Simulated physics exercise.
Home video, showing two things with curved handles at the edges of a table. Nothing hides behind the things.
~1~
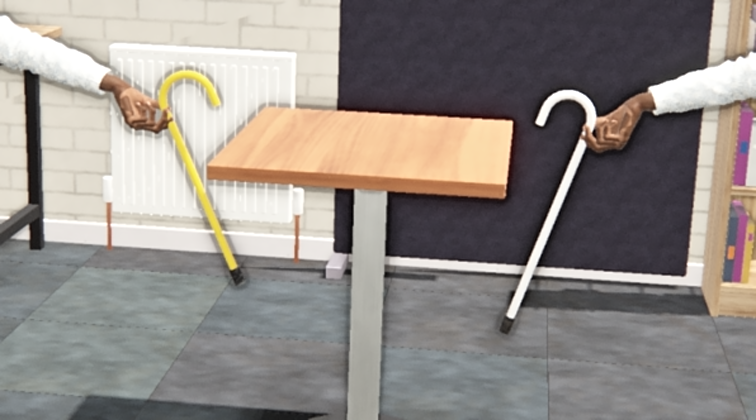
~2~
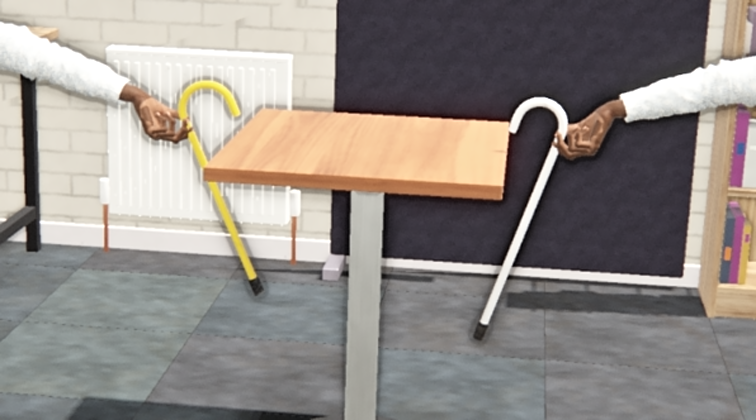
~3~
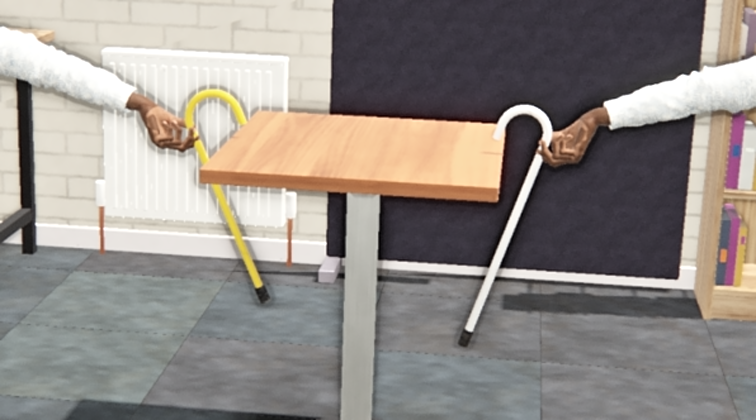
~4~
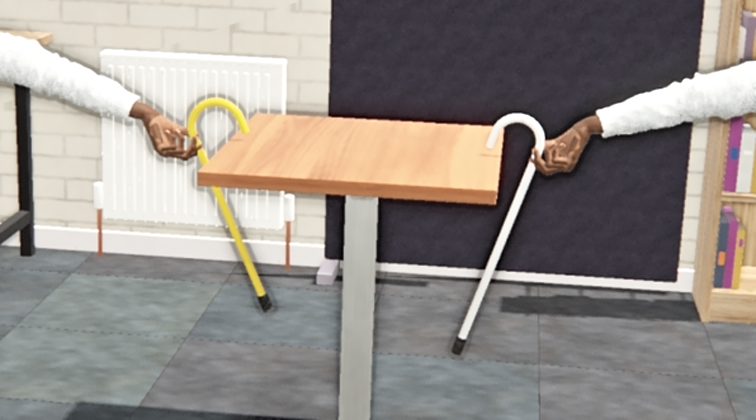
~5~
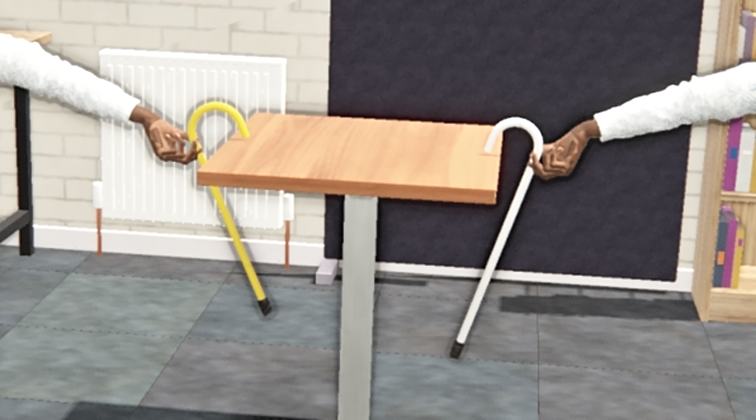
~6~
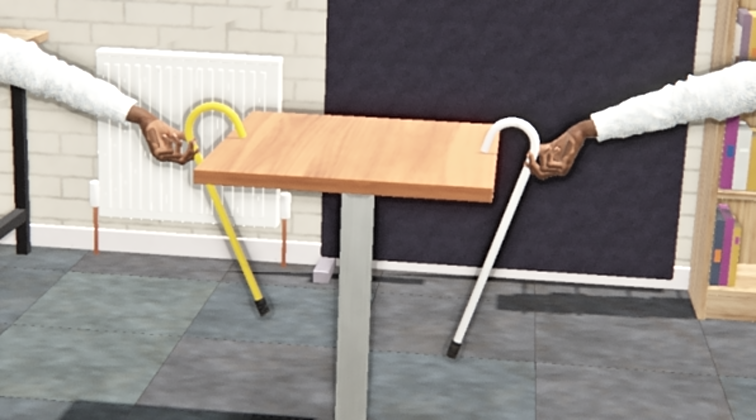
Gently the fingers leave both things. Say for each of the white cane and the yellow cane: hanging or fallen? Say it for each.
Result: The white cane will be left dangling; the yellow cane will be left dangling.
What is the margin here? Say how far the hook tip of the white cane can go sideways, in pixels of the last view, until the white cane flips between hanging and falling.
The change comes after a move of 12 pixels towards the right.
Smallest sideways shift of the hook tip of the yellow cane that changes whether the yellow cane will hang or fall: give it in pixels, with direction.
Move it 16 pixels left.
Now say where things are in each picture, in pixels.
The first picture shows still on the way; white cane (530, 211); yellow cane (219, 176); table (372, 148).
The second picture shows still on the way; yellow cane (239, 186); table (369, 150).
The third picture shows still on the way; white cane (487, 226); table (365, 152).
The fourth picture shows still on the way; yellow cane (248, 203); table (363, 154).
The fifth picture shows still on the way; white cane (479, 237); table (363, 154).
The sixth picture shows in place, still held; white cane (476, 237); yellow cane (245, 207); table (360, 152).
Then, 0.28 s after the last picture, white cane at rest near (476, 238); yellow cane at rest near (245, 208).
Then, 0.54 s after the last picture, white cane at rest near (477, 238); yellow cane at rest near (243, 207).
Then, 0.88 s after the last picture, white cane at rest near (477, 238); yellow cane at rest near (244, 208).
At rest, the white cane remains in place, near (476, 238); the yellow cane remains in place, near (245, 208).
